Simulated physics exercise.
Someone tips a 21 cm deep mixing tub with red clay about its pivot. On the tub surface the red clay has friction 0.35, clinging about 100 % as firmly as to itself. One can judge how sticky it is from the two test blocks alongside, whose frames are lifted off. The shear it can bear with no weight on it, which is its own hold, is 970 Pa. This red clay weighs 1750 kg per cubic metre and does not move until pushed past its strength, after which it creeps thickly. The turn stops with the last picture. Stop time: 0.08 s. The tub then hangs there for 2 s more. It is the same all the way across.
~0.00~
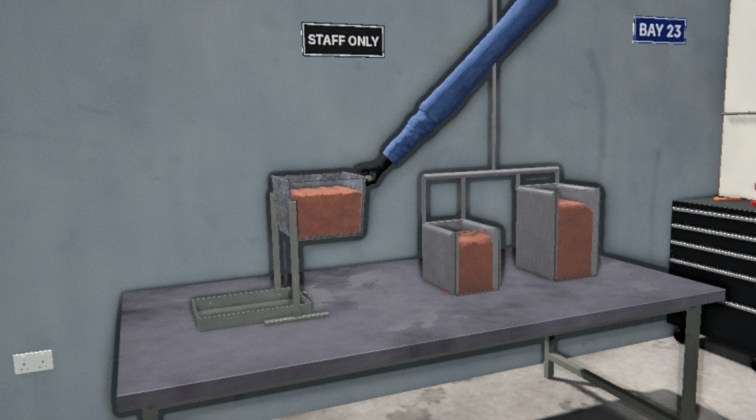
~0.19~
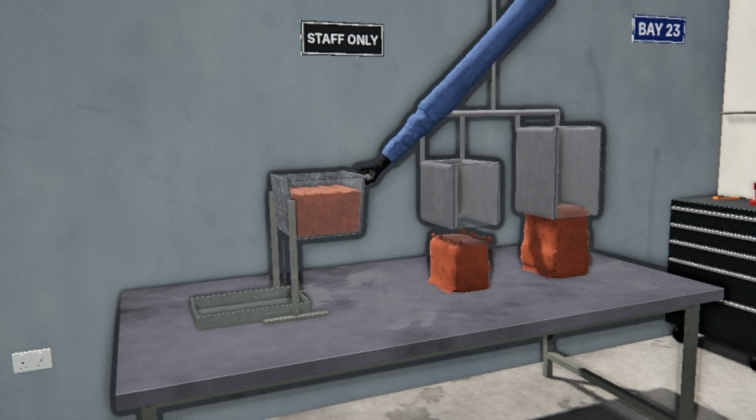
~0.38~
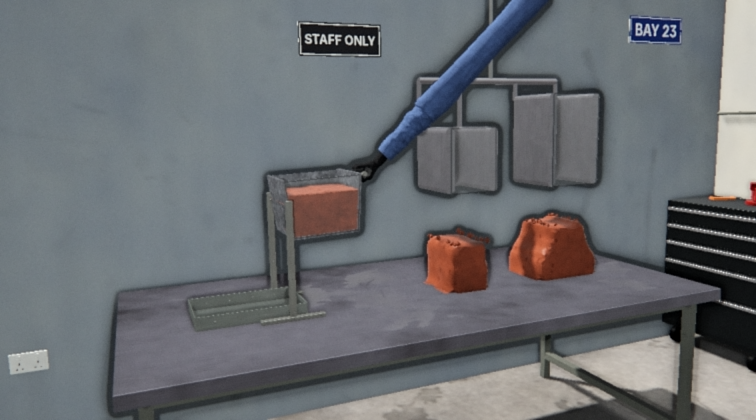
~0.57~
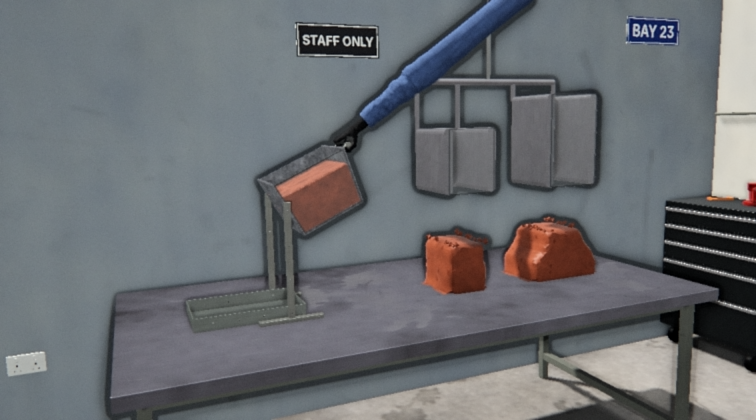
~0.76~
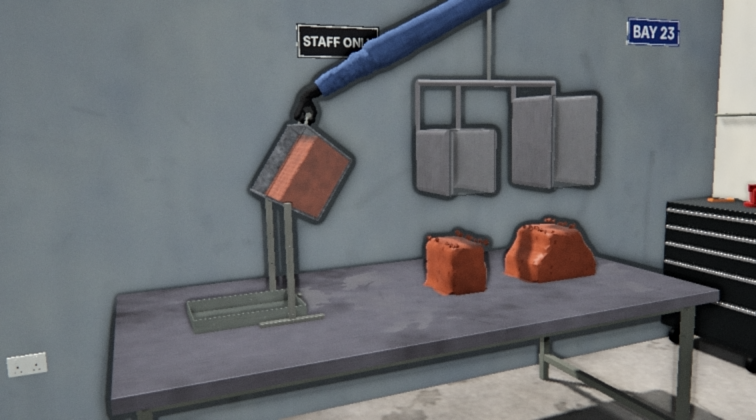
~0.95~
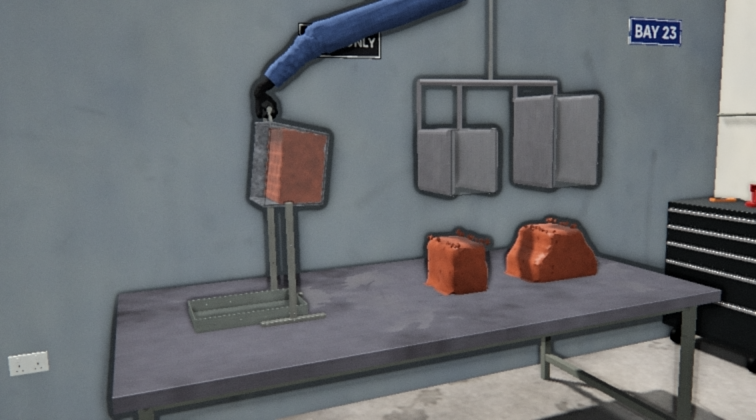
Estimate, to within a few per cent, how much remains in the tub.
Roughly 100 per cent remains in the tub.
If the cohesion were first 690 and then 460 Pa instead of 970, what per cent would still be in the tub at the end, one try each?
Result: 55 % for the first case, 50 % for the second.
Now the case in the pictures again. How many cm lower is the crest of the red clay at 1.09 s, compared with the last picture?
I reckon it's close to 1 cm.
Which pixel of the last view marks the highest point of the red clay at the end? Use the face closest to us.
Roughly at pixel (323, 136).
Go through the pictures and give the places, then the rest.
Handle-side rim at (363, 177), tilt 0 degrees; highest point of the red clay at (352, 192); test blocks 21 cm, 33 cm high (left to right), in the first frame.
Handle-side rim at (363, 176), tilt 0 degrees; highest point of the red clay at (352, 191); test blocks 21 cm, 31 cm high (left to right), in the second frame.
Handle-side rim at (359, 174), tilt 2 degrees; highest point of the red clay at (354, 189); test blocks 21 cm, 25 cm high (left to right), in the third frame.
Handle-side rim at (342, 149), tilt 25 degrees; highest point of the red clay at (347, 165); test blocks 21 cm, 23 cm high (left to right), in the fourth frame.
Handle-side rim at (305, 126), tilt 57 degrees; highest point of the red clay at (319, 138); test blocks 21 cm, 23 cm high (left to right), in the fifth frame.
Handle-side rim at (270, 124), tilt 83 degrees; highest point of the red clay at (288, 130); test blocks 21 cm, 23 cm high (left to right), in the sixth frame.
By 1.09 s, the tub is at 83 degrees and holds 100 %.
By 1.26 s, the tub is at 83 degrees and holds 100 %.
By 1.43 s, the tub is at 83 degrees and holds 100 %.
By 1.60 s, the tub is at 83 degrees and holds 100 %.
By 2.95 s, at the end, the tub is at 83 degrees and holds 100 %.
